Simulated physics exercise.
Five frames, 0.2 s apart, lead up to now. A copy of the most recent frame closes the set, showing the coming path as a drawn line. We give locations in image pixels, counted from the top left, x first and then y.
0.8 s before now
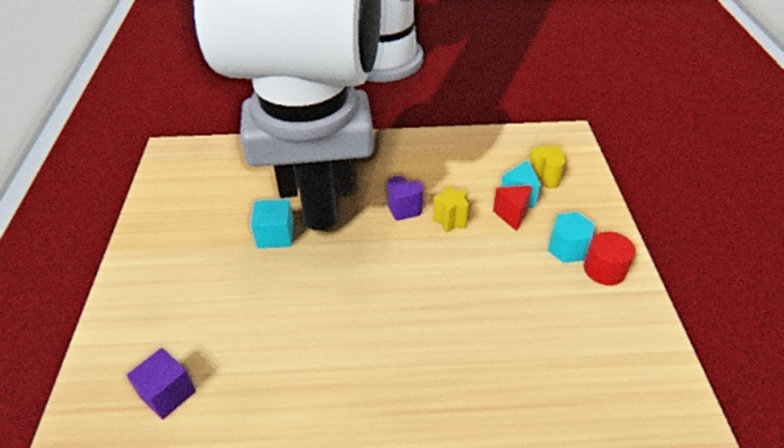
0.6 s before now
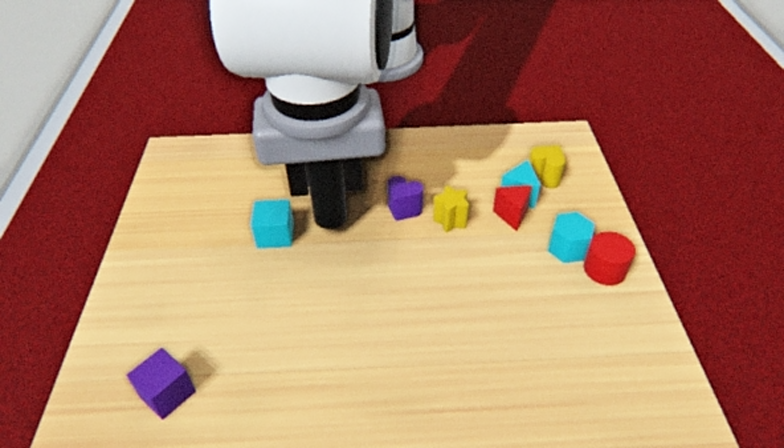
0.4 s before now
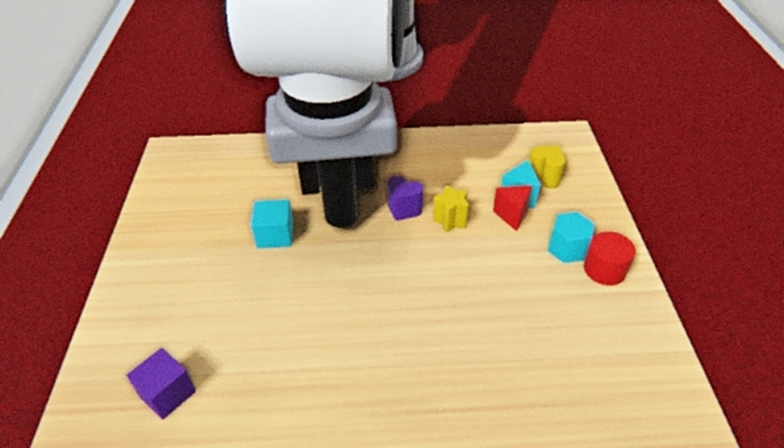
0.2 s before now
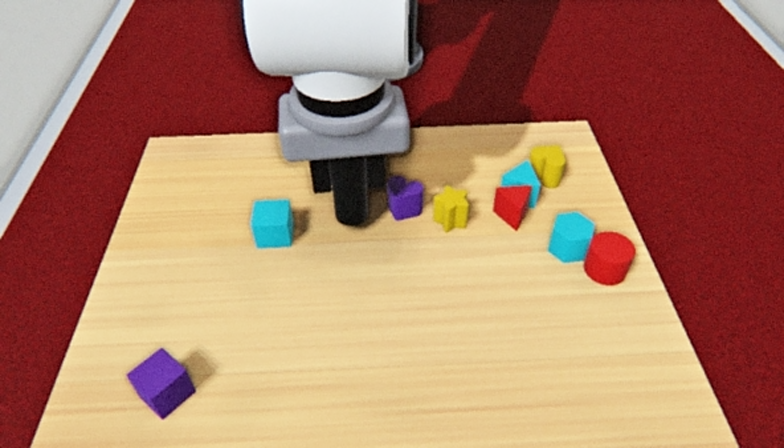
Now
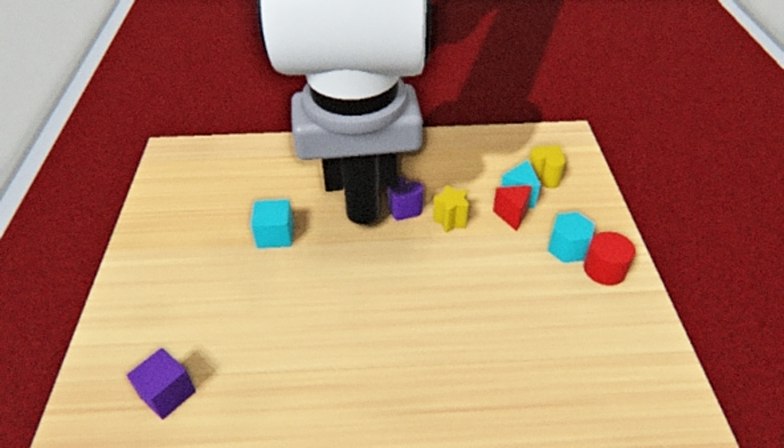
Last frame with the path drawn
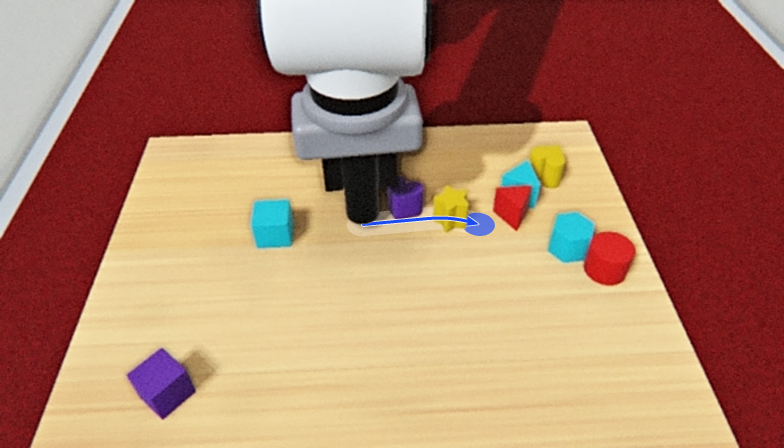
On a pale wooden table over a red floor, a white and grey robot arm holds its dark tip between a turquoise cube and a small purple block. The arm slides steadily a short way right, closing in beside the purple block, while all the coloured blocks stay still.
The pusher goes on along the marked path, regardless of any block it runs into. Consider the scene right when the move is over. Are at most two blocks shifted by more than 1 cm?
No.
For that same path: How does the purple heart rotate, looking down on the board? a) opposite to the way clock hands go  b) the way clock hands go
a.
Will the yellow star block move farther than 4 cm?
That would be a yes.
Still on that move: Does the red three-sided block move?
Answer: Yes.
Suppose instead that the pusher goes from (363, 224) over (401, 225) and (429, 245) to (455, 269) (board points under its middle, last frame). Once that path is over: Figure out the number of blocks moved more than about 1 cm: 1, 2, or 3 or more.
I expect one block to move.
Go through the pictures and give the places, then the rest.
In the first frame, lower end of the pusher at (320, 220), tops of blocks, purple heart at (404, 186), yellow star block at (453, 197), red three-sided block at (516, 193), turquoise three-sided block at (523, 173).
In the second frame, pusher at (330, 218), blocks as before.
In the third frame, pusher at (341, 217), blocks as before.
In the fourth frame, pusher at (352, 215), blocks as before.
In the fifth frame, pusher at (363, 213), purple heart at (404, 186), yellow star block at (453, 197), red three-sided block at (516, 193), turquoise three-sided block at (523, 173).
The drawn path runs from (363, 224) by way of (421, 219) to (478, 224).
The first path, step by step. One third of the way, pusher at (402, 210); purple heart at (419, 181), turned 40° anticlockwise.
Two thirds of the way, pusher at (441, 207); purple heart at (433, 175), turned 70° anticlockwise; yellow star block at (477, 197).
At the end, pusher at (480, 213); purple heart at (433, 175), turned 70° anticlockwise; yellow star block at (517, 202); red three-sided block at (541, 192); turquoise three-sided block not moved.
